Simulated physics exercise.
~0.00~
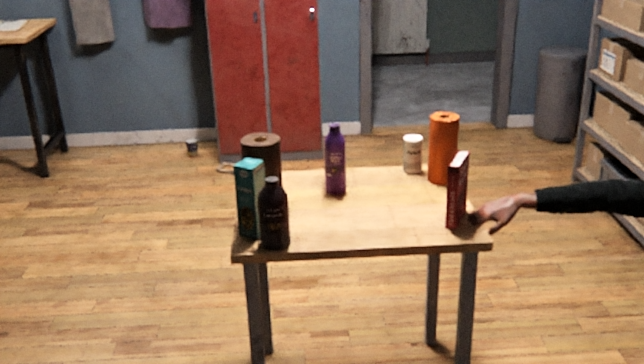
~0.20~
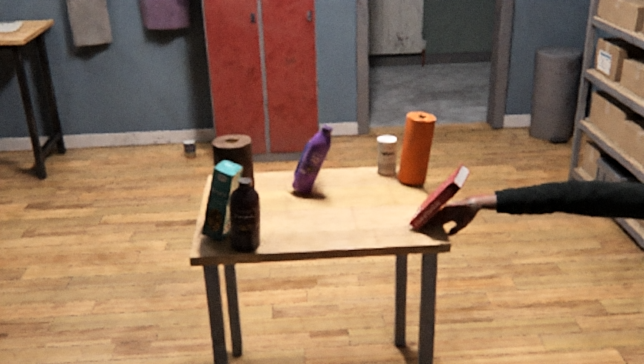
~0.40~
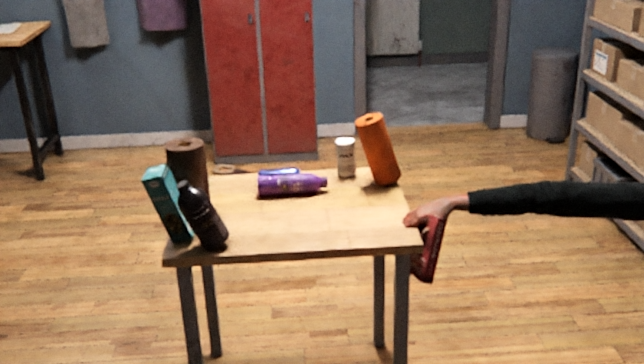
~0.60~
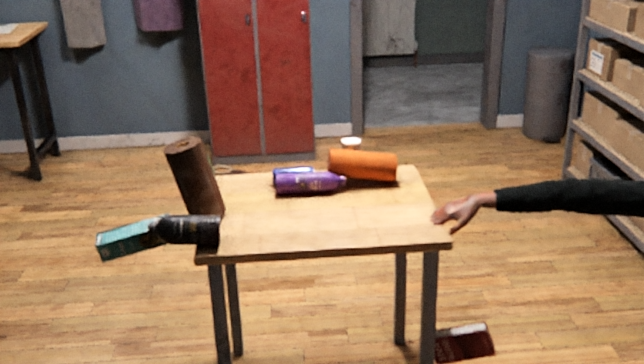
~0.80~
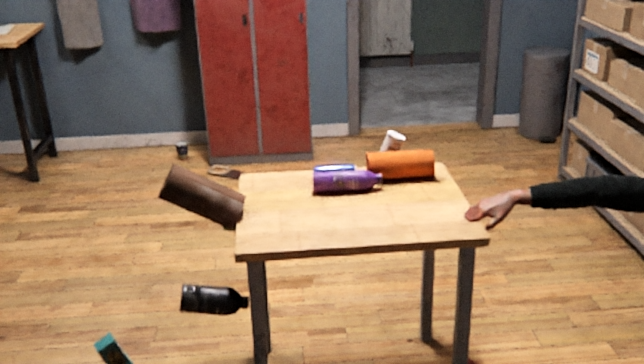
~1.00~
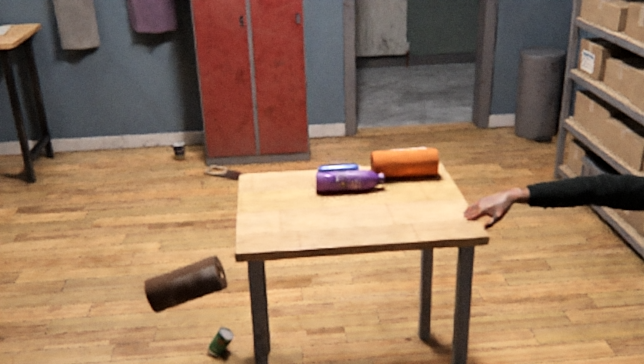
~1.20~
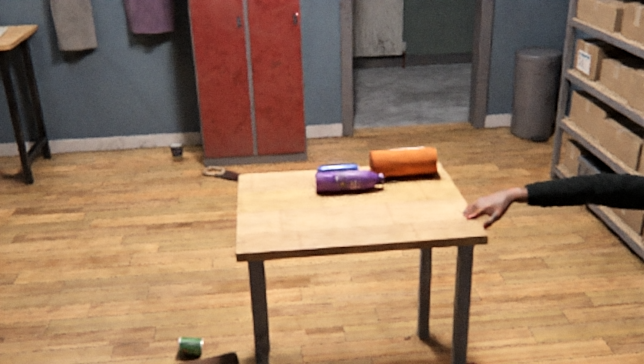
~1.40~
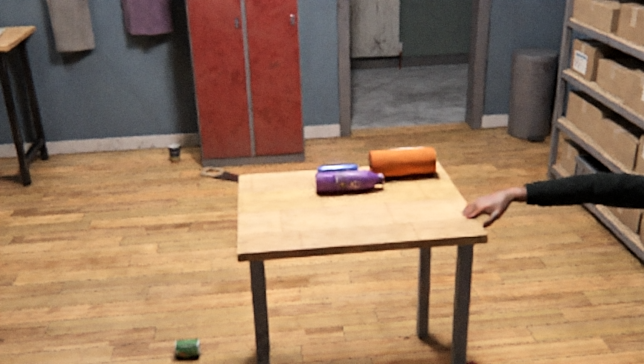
A hand jerked a small wooden table left and then back right, toppling the bottles, rolls and cartons on it. Several fell to the floor, including the red book and brown roll, while the purple bottle and orange roll stayed lying on top.
